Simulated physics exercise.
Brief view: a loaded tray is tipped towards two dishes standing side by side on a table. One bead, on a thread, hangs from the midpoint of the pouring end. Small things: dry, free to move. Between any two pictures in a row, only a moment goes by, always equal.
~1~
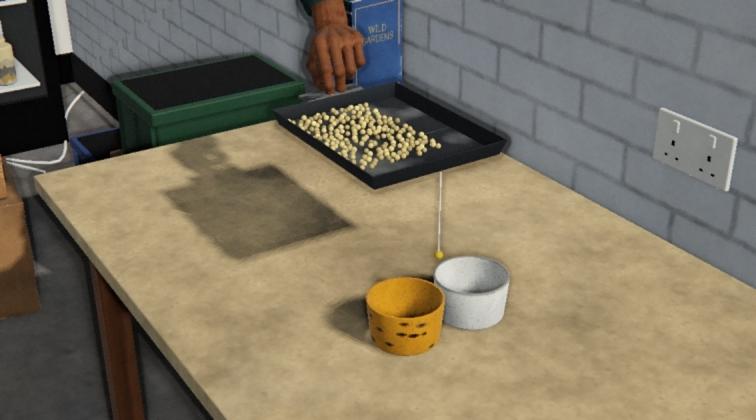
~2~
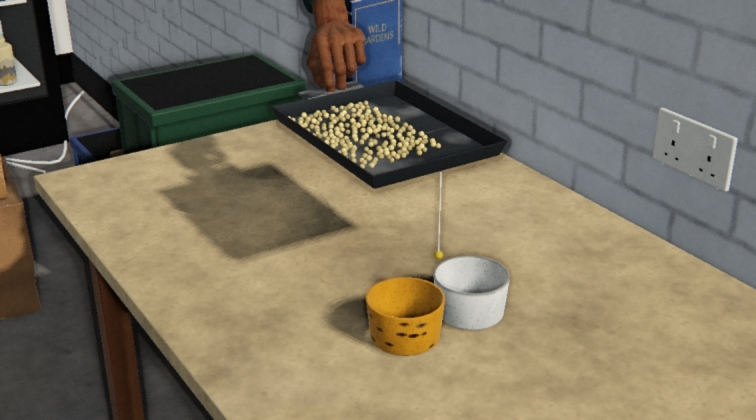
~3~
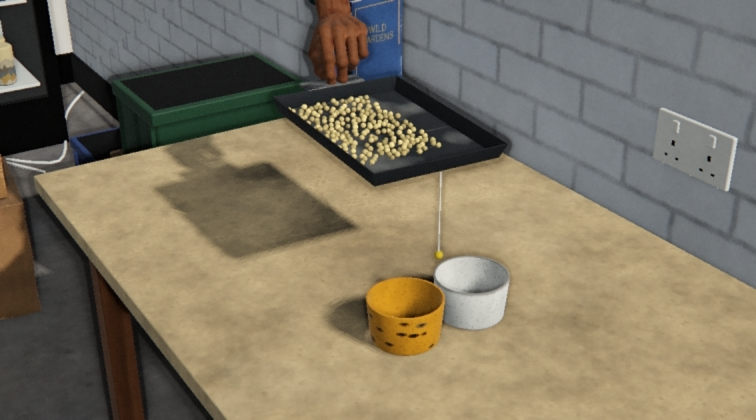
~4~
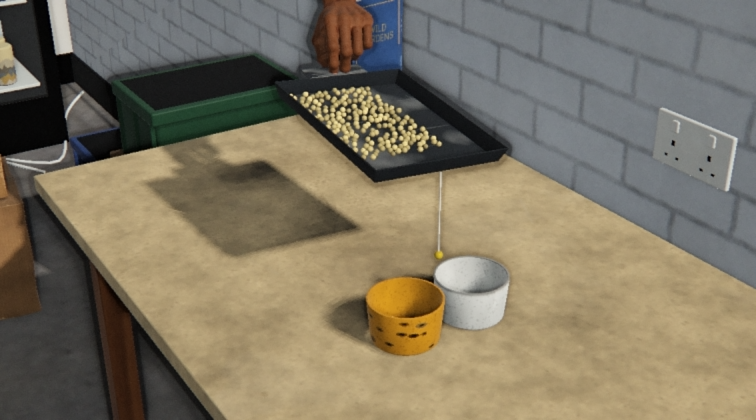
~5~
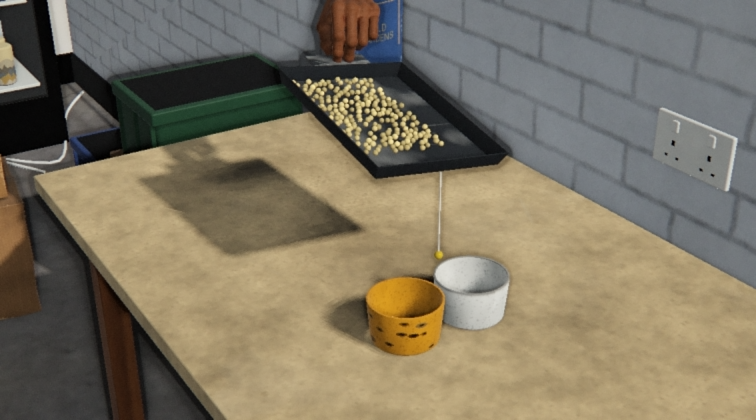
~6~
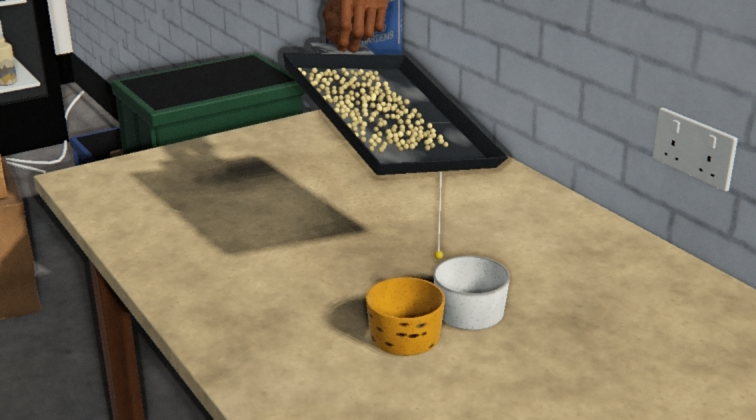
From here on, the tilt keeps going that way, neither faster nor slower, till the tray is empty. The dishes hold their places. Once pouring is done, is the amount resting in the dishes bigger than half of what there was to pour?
No, it is under half.
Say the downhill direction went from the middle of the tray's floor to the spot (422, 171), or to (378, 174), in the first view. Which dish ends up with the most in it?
So, first the left-side one, then the left-side one.
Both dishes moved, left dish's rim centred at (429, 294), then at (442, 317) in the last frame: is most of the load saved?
Result, first setup: A minority share; second setup: A minority share.
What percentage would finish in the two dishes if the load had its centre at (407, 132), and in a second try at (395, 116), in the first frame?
Close to 0 in a hundred, then close to 0 in a hundred.
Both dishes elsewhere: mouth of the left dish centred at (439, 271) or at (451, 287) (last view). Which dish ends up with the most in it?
The right-hand one the first time, the right-hand one the second.
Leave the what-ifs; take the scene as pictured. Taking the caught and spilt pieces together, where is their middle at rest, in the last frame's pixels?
Roughly at (523, 286).
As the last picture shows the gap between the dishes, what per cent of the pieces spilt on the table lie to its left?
Around 10 per cent, give or take.
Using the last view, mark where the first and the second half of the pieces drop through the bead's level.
Near (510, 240) to start, and near (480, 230) afterwards.
Soon after the last picture, tray tipped steeply; about two thirds on the tray; a small part outside both; about a quarter in the air.
A little later, tray tipped right over; a small part on the tray; a stray few in the right dish; about two thirds outside both; about a quarter in the air.
Later still, tray tipped past a quarter turn; a stray few in the right dish; nearly all outside both.
At rest, tray tipped past a quarter turn; none in the left dish; a stray few in the right dish; nearly all outside both.
